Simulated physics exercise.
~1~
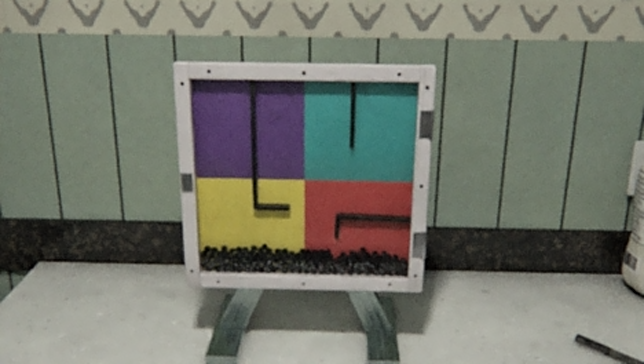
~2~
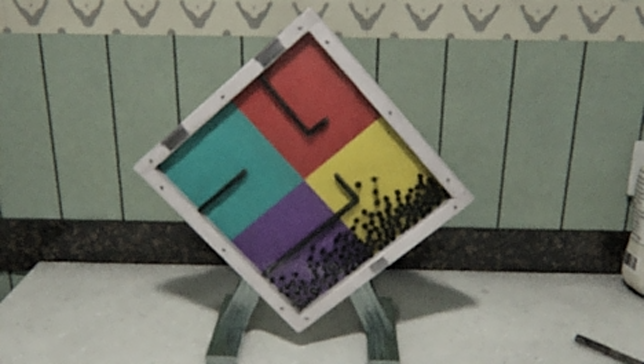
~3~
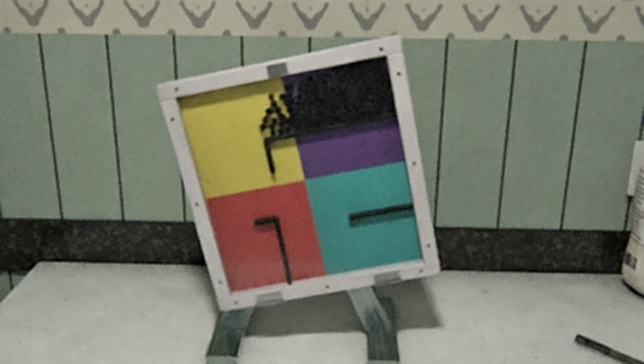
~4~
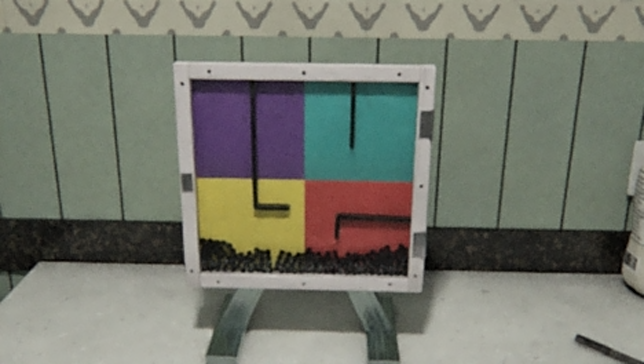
A flat square box with purple, turquoise, yellow and red quarters turned on its stand, its small black beads spilling into different corners and heaping up near the top, until it sat upright again with the beads along the bottom, across yellow and red.
